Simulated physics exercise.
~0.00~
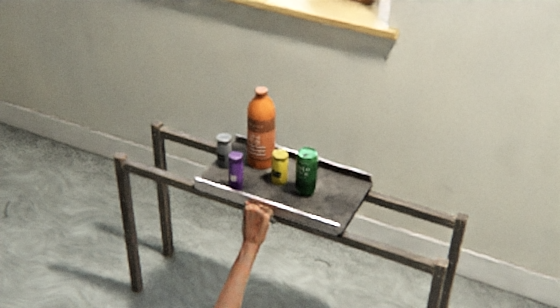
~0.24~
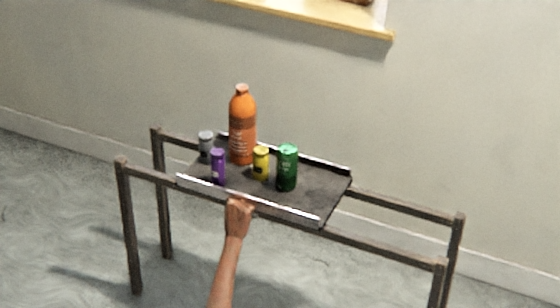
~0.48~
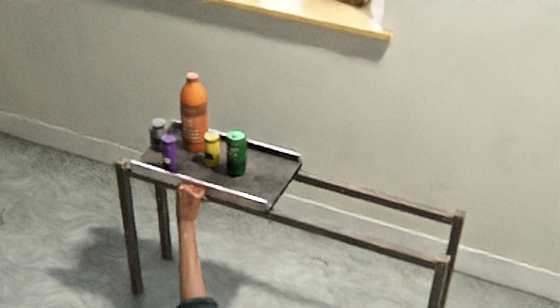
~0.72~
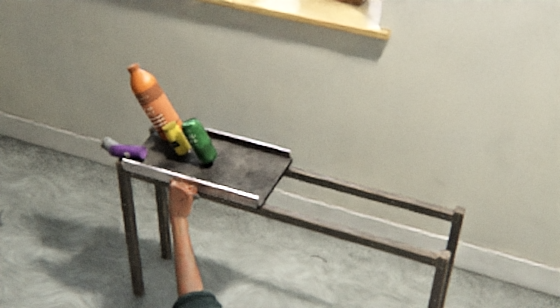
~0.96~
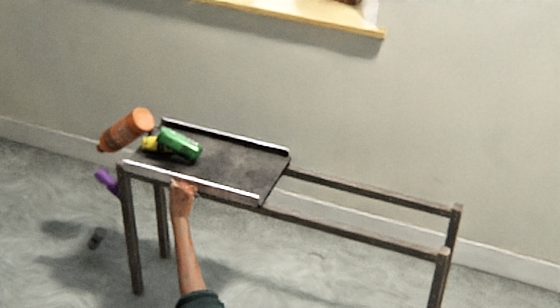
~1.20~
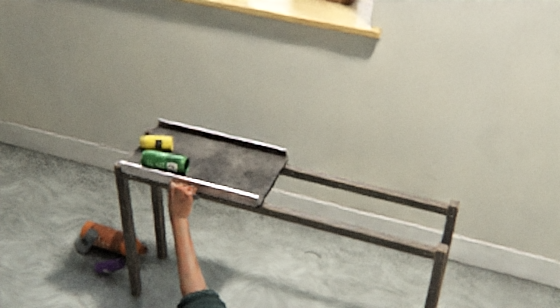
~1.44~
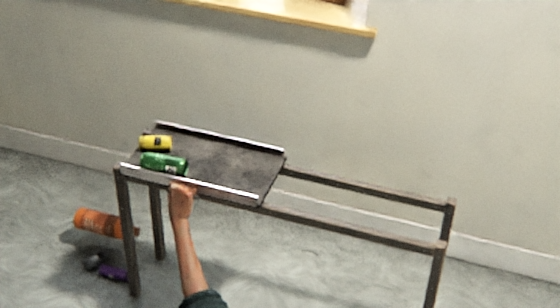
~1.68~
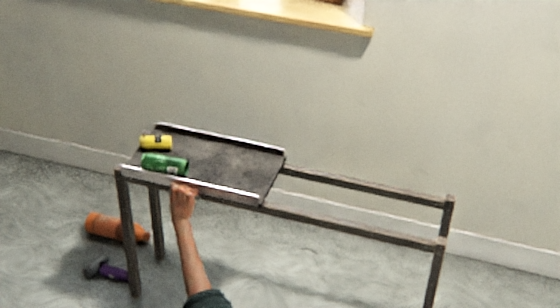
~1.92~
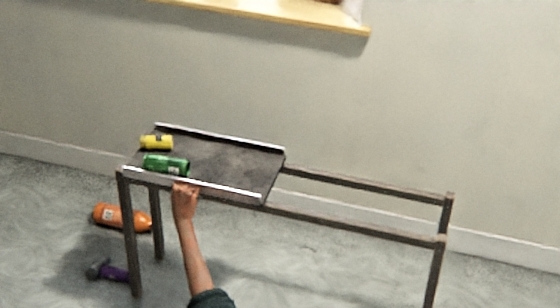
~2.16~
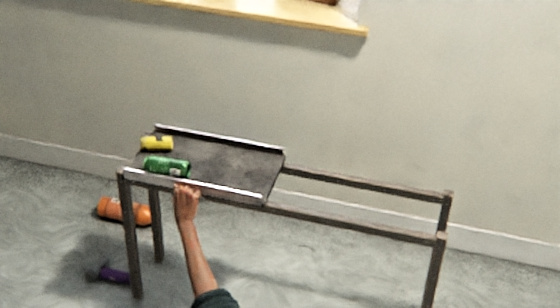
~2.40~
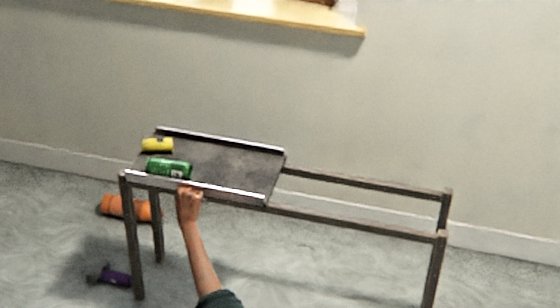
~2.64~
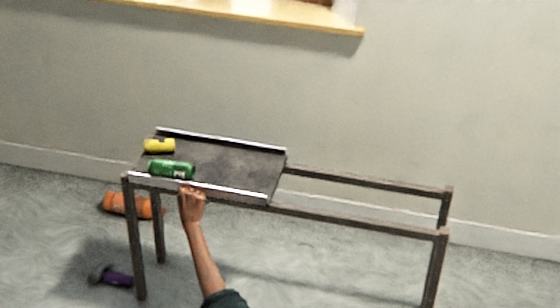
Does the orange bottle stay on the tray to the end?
No, the orange bottle tips over the left end of the tray and ends up lying on the floor. The purple container falls off too, while the yellow one stays on the tray on its side.
